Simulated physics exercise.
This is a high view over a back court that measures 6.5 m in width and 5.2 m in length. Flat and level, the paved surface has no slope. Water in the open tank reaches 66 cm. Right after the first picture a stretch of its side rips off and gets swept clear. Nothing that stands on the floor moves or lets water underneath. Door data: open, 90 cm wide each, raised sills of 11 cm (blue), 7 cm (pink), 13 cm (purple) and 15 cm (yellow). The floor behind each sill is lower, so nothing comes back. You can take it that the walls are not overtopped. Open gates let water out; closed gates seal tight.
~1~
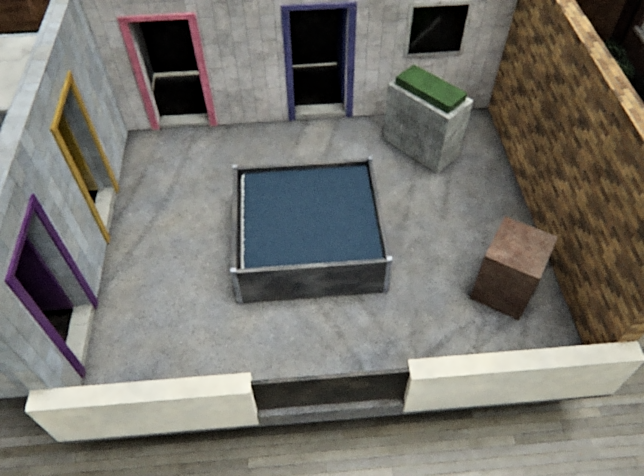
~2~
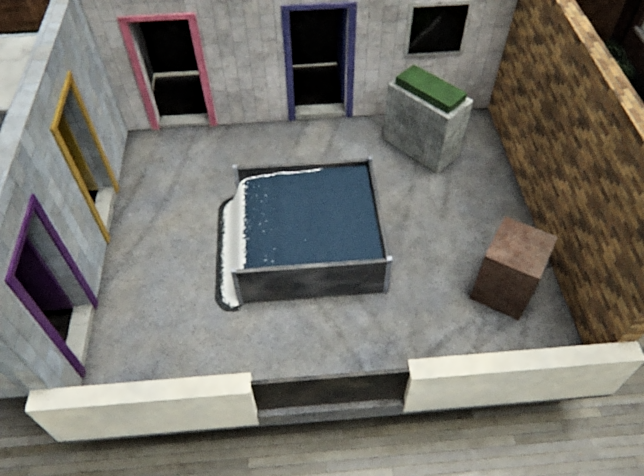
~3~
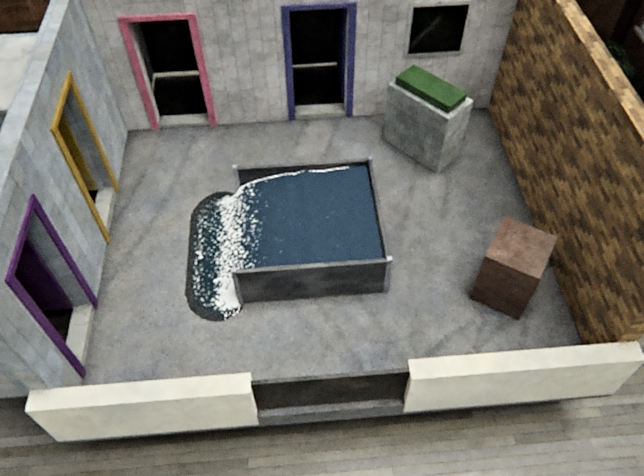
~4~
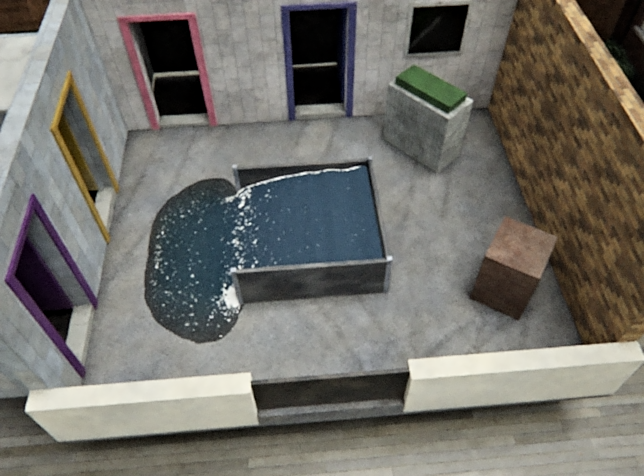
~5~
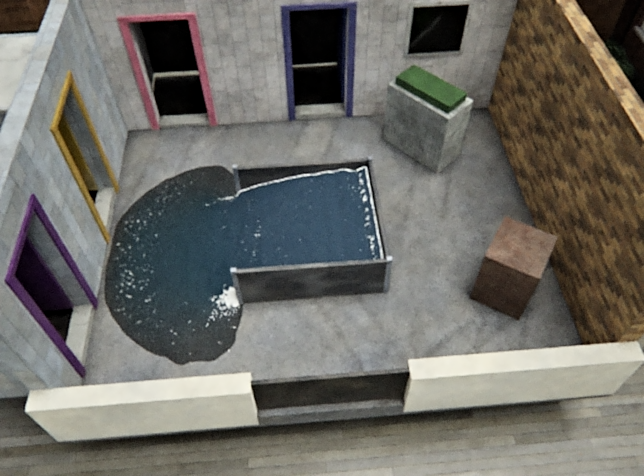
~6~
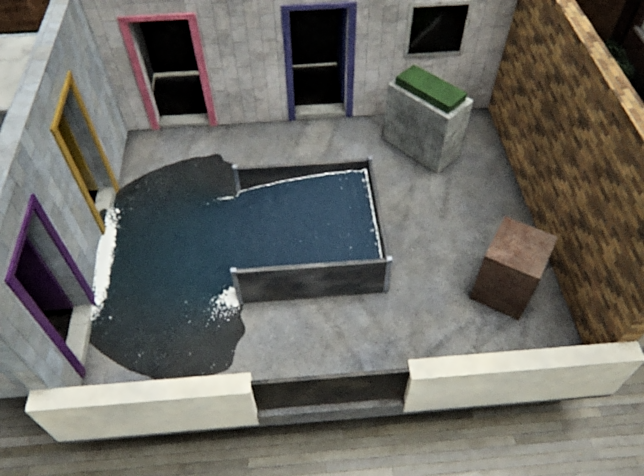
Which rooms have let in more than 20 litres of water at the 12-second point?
The room behind the blue door is at or below 20 litres; the room behind the pink door is above 20 litres; the room behind the purple door is above 20 litres; the room behind the yellow door is above 20 litres.
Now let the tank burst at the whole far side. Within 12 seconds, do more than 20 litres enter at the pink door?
Then: Pink beyond it.
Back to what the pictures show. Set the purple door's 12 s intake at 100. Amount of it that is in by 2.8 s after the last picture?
85 per cent, roughly.
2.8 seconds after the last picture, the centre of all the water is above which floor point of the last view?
Centre: Roughly (204, 252) px.
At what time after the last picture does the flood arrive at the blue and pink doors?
So blue at 2.4 s, and pink at 1.1 s.
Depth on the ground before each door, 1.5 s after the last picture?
Measured in centimetres, the blue door gives 0, the pink door 15, the purple door 25 and the yellow door 31.
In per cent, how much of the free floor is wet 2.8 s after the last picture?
Some 60 per cent of it.
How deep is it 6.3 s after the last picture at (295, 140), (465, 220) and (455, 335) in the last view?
Taking the spots in order: 4 cm, 7 cm, 4 cm.
Then, 0.7 s after the last picture water covers 30 % of the floor and is deepest (42 cm) near (116, 267); blue door not reached, pink door not reached, purple door 26 cm at the sill, 17 L in, yellow door 33 cm at the sill, 44 L in.
Then, 1.5 s after the last picture water covers 30 % of the floor and is deepest (42 cm) near (77, 413); blue door not reached, pink door 15 cm at the sill, 1 L in, purple door 25 cm at the sill, 65 L in, yellow door 31 cm at the sill, 121 L in.
Then, 2.8 s after the last picture water covers 60 % of the floor and is deepest (26 cm) near (128, 134); blue door 4 cm at the sill, 0 L in, pink door 18 cm at the sill, 62 L in, purple door 20 cm at the sill, 110 L in, yellow door 17 cm at the sill, 169 L in.
Then, 6.3 s after the last picture water covers 95 % of the floor and is deepest (14 cm) near (578, 357); blue door 4 cm at the sill, 0 L in, pink door 9 cm at the sill, 139 L in, purple door 7 cm at the sill, 127 L in, yellow door 8 cm at the sill, 172 L in.
Then, 11.3 s after the last picture water covers 100 % of the floor and is deepest (12 cm) near (482, 111); blue door 7 cm at the sill, 0 L in, pink door 4 cm at the sill, 143 L in, purple door 4 cm at the sill, 127 L in, yellow door 4 cm at the sill, 172 L in.
